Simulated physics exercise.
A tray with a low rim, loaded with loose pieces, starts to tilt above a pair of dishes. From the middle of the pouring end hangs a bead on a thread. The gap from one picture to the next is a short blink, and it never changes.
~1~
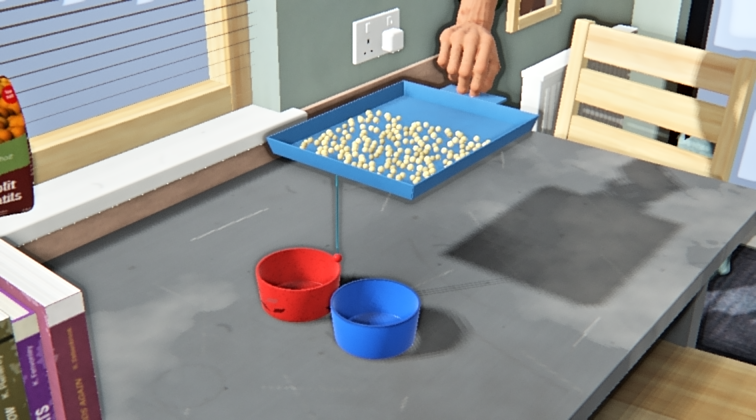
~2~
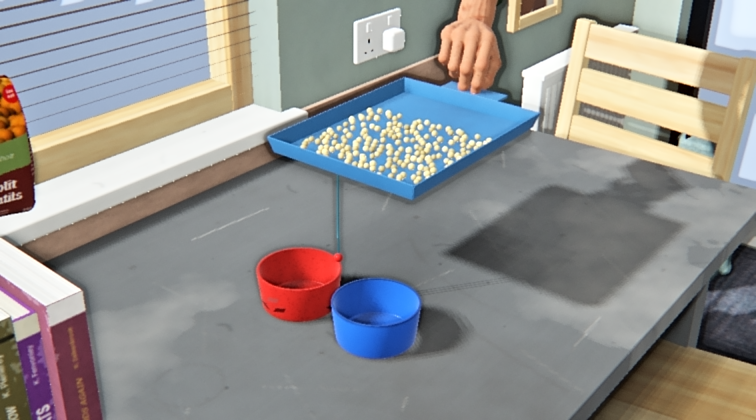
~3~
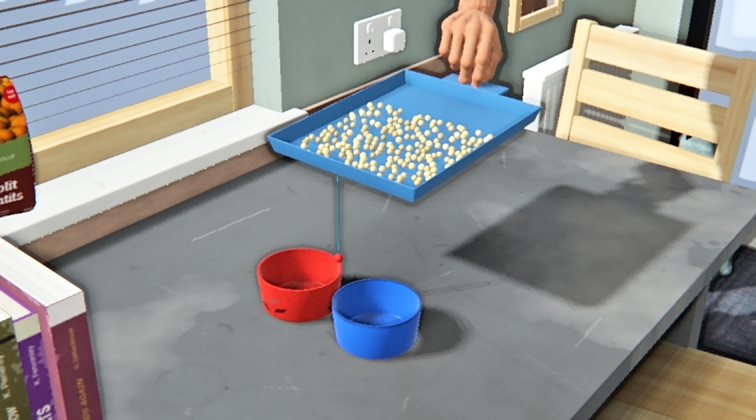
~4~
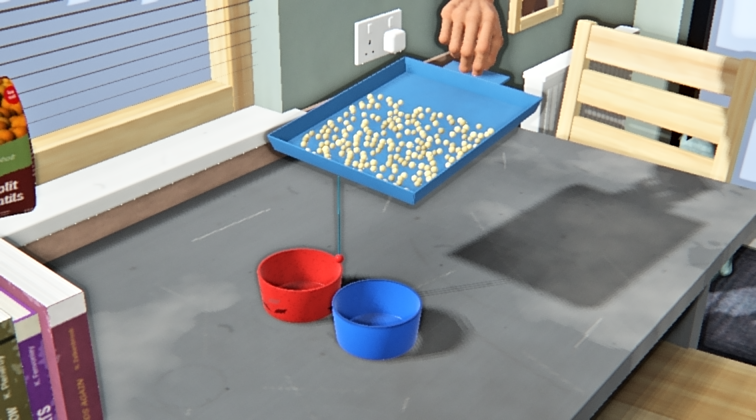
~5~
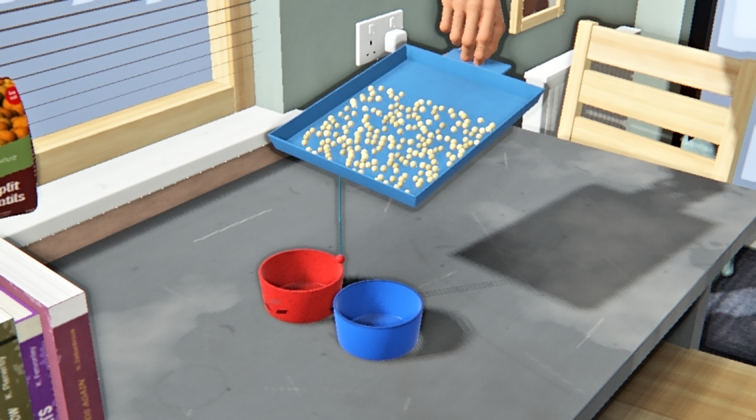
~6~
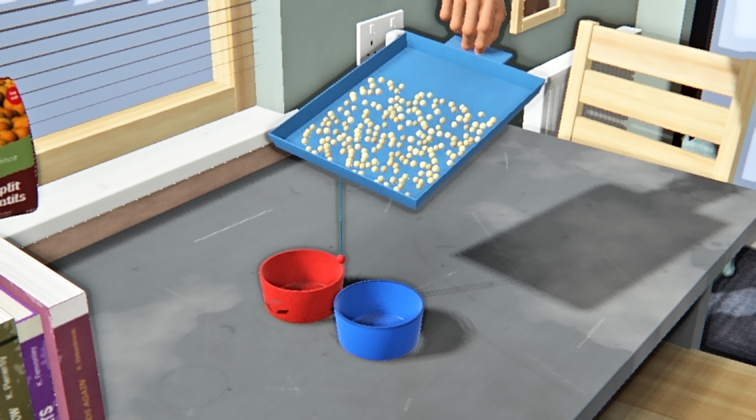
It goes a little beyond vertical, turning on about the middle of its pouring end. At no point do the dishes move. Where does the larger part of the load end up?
The larger part ends up in the right dish.
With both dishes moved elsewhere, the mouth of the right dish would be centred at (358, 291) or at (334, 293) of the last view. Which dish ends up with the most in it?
Well, the first try goes to the rightward dish and the second to the rightward dish.
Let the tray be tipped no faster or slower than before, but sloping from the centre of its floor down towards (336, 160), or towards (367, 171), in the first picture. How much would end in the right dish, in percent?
0 % and 60 %, roughly.
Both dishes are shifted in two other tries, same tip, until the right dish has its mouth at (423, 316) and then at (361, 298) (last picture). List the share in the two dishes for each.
First case 70 in a hundred, second case 60 in a hundred.
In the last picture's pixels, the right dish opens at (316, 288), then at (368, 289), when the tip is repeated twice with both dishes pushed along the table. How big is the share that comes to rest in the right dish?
Around 20 % followed by around 60 %.
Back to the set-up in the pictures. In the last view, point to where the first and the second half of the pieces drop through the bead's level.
It passes near (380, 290) first and then near (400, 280).
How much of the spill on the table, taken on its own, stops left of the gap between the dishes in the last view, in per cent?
Close to 50 per cent.
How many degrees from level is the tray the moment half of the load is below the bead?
A tilt of roughly 110°.
Soon, tray tipped steeply; nearly all on the tray; a stray few in the air.
A while on, tray tipped right over; most on the tray; a small part in the right dish; a stray few outside both; a small part in the air.
Towards the end, tray tipped past a quarter turn; most in the right dish; a stray few in the left dish; about a quarter outside both.
Finally, tray tipped past a quarter turn; most in the right dish; a stray few in the left dish; about a quarter outside both.
